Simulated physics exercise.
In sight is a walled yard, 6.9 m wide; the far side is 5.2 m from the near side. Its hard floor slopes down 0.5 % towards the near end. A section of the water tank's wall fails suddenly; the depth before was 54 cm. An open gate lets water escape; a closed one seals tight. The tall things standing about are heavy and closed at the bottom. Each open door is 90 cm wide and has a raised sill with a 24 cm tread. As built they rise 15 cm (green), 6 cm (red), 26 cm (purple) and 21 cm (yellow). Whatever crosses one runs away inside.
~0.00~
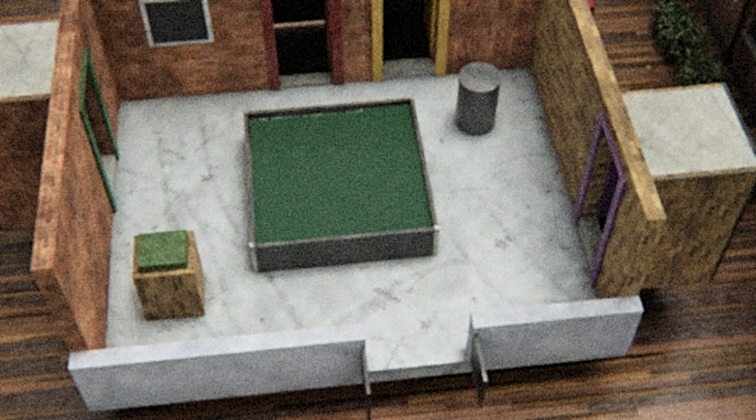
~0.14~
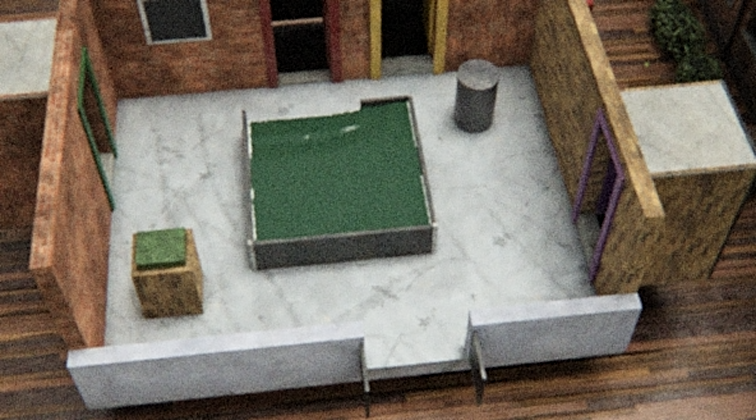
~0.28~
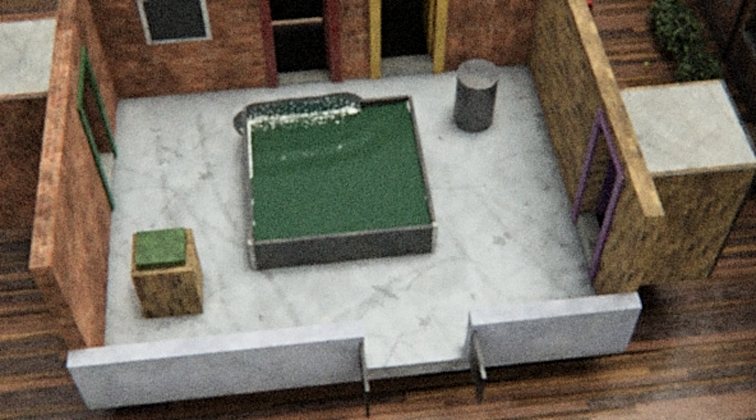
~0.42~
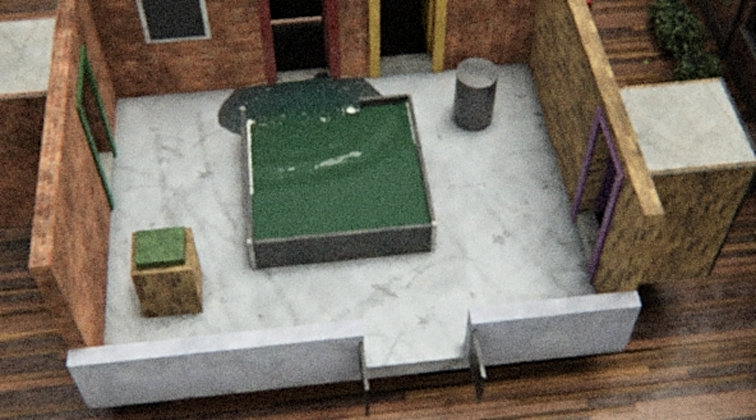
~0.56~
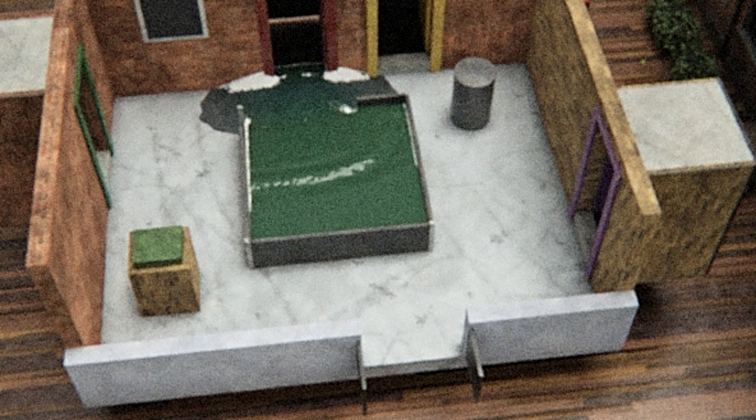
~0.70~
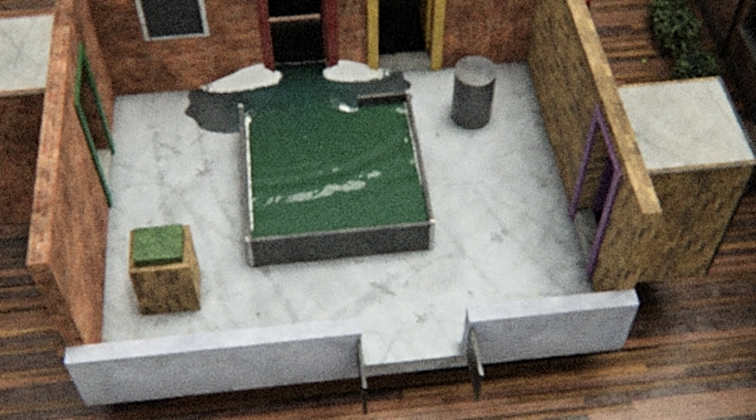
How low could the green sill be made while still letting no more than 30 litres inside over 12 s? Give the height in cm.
Some 8.5 cm above the ground.
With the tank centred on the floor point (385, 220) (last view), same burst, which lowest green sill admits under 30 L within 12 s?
About 8.0 cm.
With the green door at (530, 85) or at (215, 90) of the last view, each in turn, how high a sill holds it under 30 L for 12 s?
Roughly 11.0 and 19 cm.
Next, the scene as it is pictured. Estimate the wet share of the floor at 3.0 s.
About 35 per cent.
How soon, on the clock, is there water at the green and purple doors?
Green 2.0 s, purple 4.5 s.
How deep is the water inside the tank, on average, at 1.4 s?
Some 39 cm.
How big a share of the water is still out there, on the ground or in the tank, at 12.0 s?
Some 66 per cent remains.
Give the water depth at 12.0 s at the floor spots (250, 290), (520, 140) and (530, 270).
In that order: 6, 3 and 8 cm.
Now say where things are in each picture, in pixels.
Still water, 54 cm deep, in the water tank at (337, 171); the green door at (101, 139) is dry, in the first frame.
The gap is on the far side, the front 0.3 m out at a hidden place; the back of the water tank holds 54 cm, in the second frame.
The gap is on the far side, the front 0.7 m out at (284, 102); the back of the water tank holds 54 cm, in the third frame.
The front is at (321, 77), 1.1 m from the gap on the far side; 2.3 m2 of floor is wet, 54 cm left at the back, in the fourth frame.
The gap is on the far side, the front 1.3 m out at (275, 72); the back of the water tank holds 54 cm, in the fifth frame.
The gap is on the far side, the front 1.3 m out at (196, 90); the back of the water tank holds 54 cm; 1.9 m in a straight line remain to the green door at (96, 133), in the sixth frame.
After 1.4 s water covers 15 % of the floor, deepest (40 cm) near (270, 89); it has not reached the green door.
After 3.0 s water covers 35 % of the floor, deepest (30 cm) near (115, 111); 15 cm at the green door, 0 litres in over its 15 cm sill.
After 12.0 s water covers 95 % of the floor, deepest (10 cm) near (101, 376); 6 cm at the green door, 1 litre in over its 15 cm sill.
At the green door as built, the water arrived by 2.1 s and peaked near 15 cm at 3.6 s.
Run again over the same 12 s with other heights there, 45 litres in over 7 cm, 13 litres over 10.5 cm. The limit of 30 litres is kept from about 8.5 cm up.
